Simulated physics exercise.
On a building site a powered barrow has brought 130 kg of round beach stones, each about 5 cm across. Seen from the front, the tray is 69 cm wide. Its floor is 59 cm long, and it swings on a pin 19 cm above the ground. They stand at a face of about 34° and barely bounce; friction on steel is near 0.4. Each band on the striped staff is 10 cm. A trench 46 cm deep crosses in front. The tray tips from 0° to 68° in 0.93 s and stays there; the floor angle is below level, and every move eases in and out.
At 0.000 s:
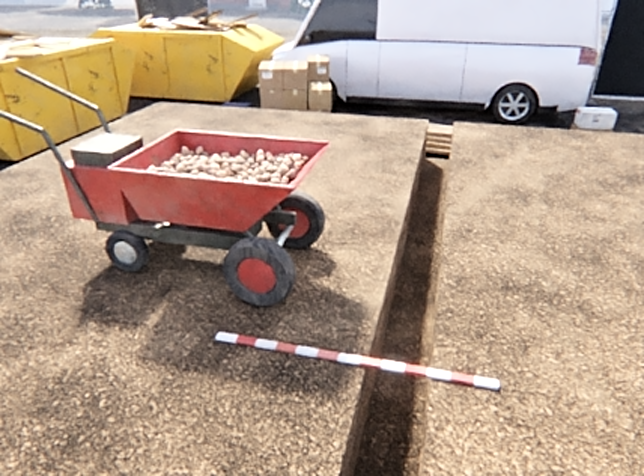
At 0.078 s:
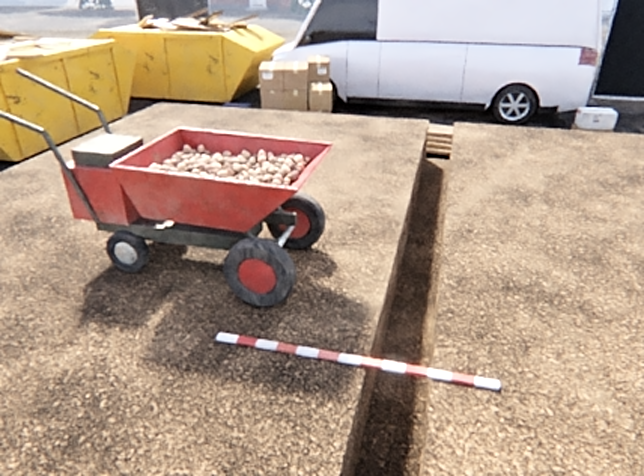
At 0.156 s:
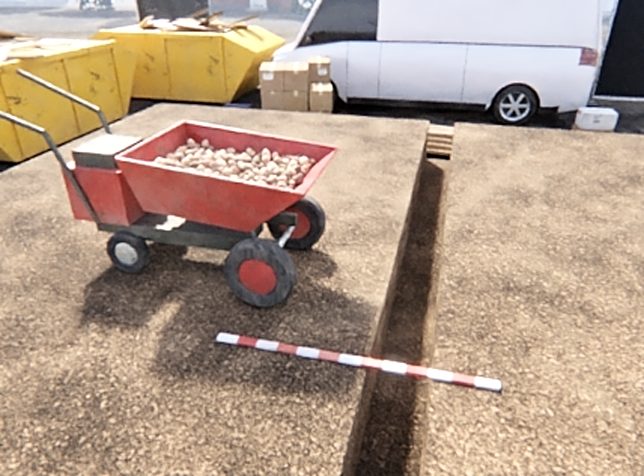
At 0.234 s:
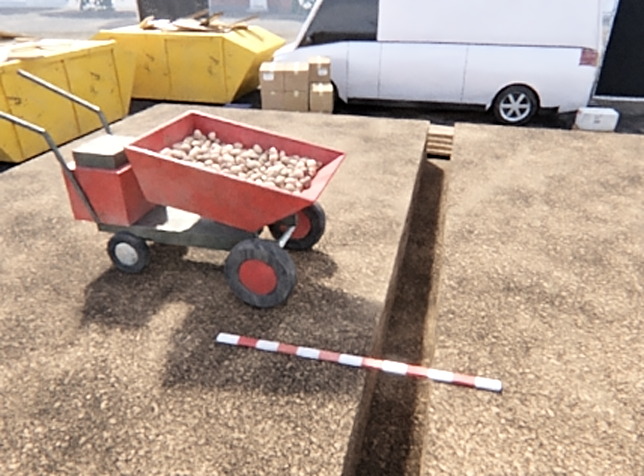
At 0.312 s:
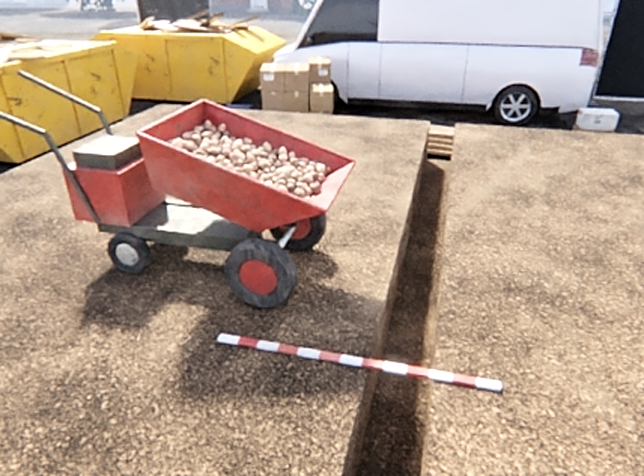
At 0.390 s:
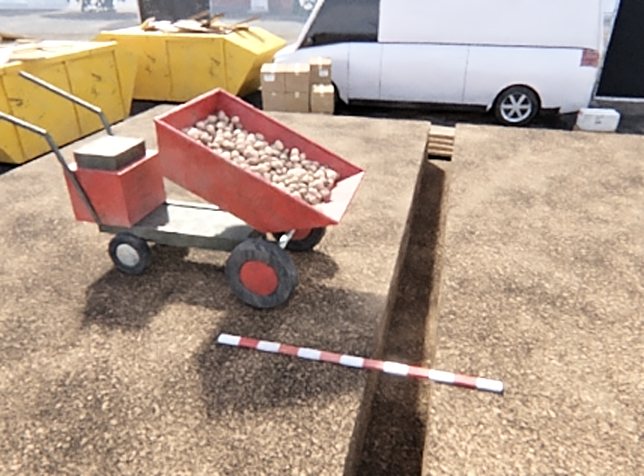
To begin with, a red barrow loaded with pale rounded stones sits with its tray level on brown ground, left of a narrow trench. The tray then tilts gradually, its back end rising and its front lip dipping toward the right, while the wheels stay in place and the stones remain heaped inside.
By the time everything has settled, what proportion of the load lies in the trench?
About 88 percent of the load.
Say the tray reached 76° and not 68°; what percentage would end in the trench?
Then roughly 95 percent.
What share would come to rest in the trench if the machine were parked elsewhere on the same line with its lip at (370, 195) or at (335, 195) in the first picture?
I'd expect some 10 per cent, then some 35.
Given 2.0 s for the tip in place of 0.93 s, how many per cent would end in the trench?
That works out at about 100 in a hundred.
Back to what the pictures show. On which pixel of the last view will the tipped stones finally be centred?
Somewhere around (415, 345) in the last picture.
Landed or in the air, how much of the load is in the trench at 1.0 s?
About 35%.
After 0.7 s the floor is at 58°; 100 % in the tray; the foremost stones are at (364, 241).
After 1.0 s the floor is at 68°; 63 % in the tray, 2 % short of the trench, 34 % in the trench; the foremost stones are at (436, 305).
After 1.4 s the floor is at 68°; 13 % in the tray, 1 % short of the trench, 74 % in the trench, 12 % past the trench; the foremost stones are at (544, 302).
After 3.3 s the floor is at 68°; 0 % in the tray, 88 % in the trench, 12 % past the trench; the foremost stones are past the picture's edge.
